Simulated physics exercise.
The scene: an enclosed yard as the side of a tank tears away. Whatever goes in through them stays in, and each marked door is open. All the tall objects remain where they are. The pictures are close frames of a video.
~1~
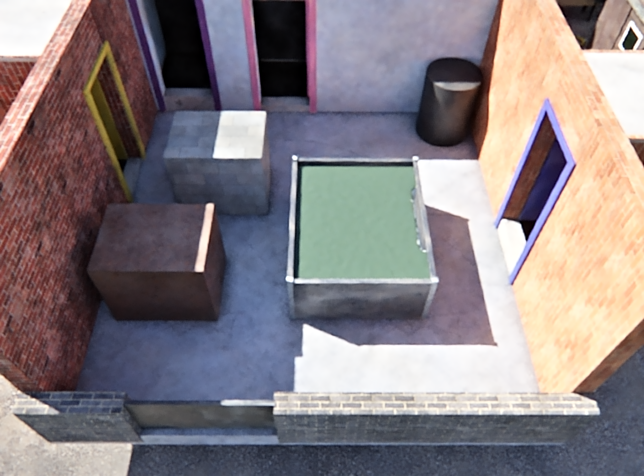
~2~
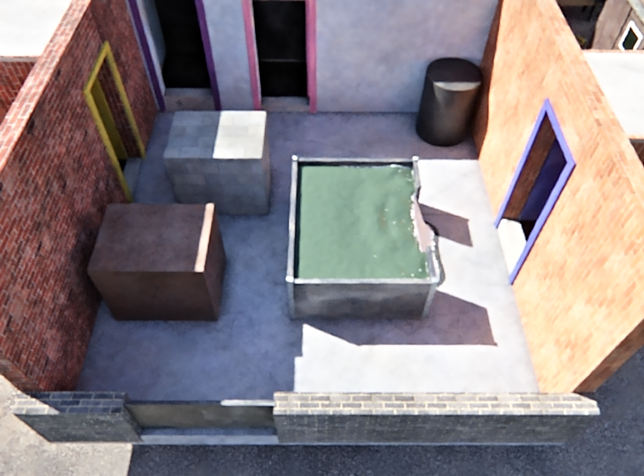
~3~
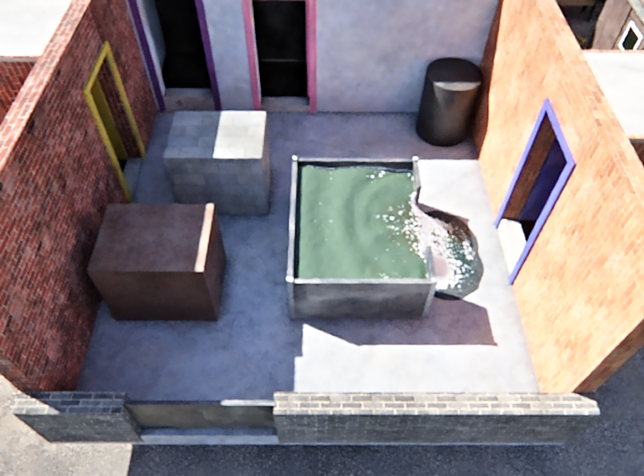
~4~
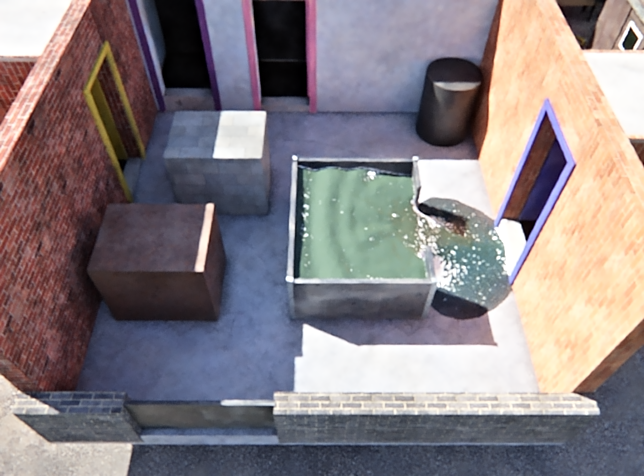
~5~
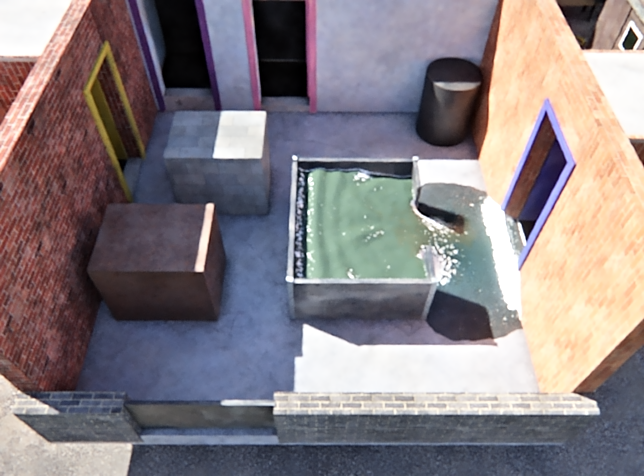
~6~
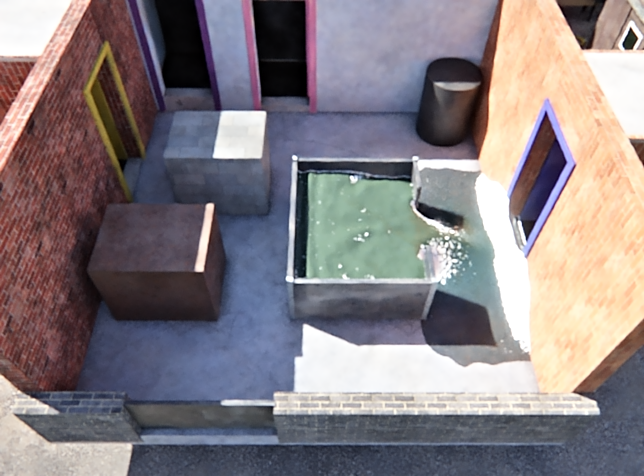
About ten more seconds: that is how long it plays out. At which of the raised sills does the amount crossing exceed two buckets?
In the end the blue door ends up over two buckets; the purple door ends up within two buckets; the pink door ends up within two buckets; the yellow door ends up over two buckets.
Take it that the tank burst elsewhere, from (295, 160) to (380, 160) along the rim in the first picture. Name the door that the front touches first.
That one is the door marked pink.
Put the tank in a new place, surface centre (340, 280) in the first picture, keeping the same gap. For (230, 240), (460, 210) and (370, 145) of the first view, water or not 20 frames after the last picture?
Parched, soaked, soaked.
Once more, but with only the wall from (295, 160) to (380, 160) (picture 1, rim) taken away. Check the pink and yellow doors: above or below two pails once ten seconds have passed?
Pink exceeds the limit, yellow exceeds the limit.
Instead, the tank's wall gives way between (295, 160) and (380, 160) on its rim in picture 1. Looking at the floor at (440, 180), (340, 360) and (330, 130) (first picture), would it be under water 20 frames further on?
The first spot is soaked, the second spared and the third soaked.
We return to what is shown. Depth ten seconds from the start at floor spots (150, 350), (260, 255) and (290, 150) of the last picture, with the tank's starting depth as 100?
First spot 16 %, second 12 %, third 12 %.
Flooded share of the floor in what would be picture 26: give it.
Some 70 per cent.
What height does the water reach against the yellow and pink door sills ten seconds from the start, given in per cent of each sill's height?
I reckon it's around 210 and then 70 per cent.
A moment on, water covers 20 % of the floor; the blue door far over two buckets in, the purple door not reached, the pink door not reached, the yellow door not reached.
Next, water covers 35 % of the floor; the blue door far over two buckets in, the purple door not reached, the pink door not reached, the yellow door not reached.
Then, water covers 70 % of the floor; the blue door far over two buckets in, the purple door wet at the sill, nothing in, the pink door wet at the sill, nothing in, the yellow door not reached.
Later, water covers 95 % of the floor; the blue door far over two buckets in, the purple door wet at the sill, nothing in, the pink door wet at the sill, nothing in, the yellow door under two buckets in.
In the end, water covers 100 % of the floor; the blue door far over two buckets in, the purple door wet at the sill, nothing in, the pink door wet at the sill, nothing in, the yellow door over two buckets in.
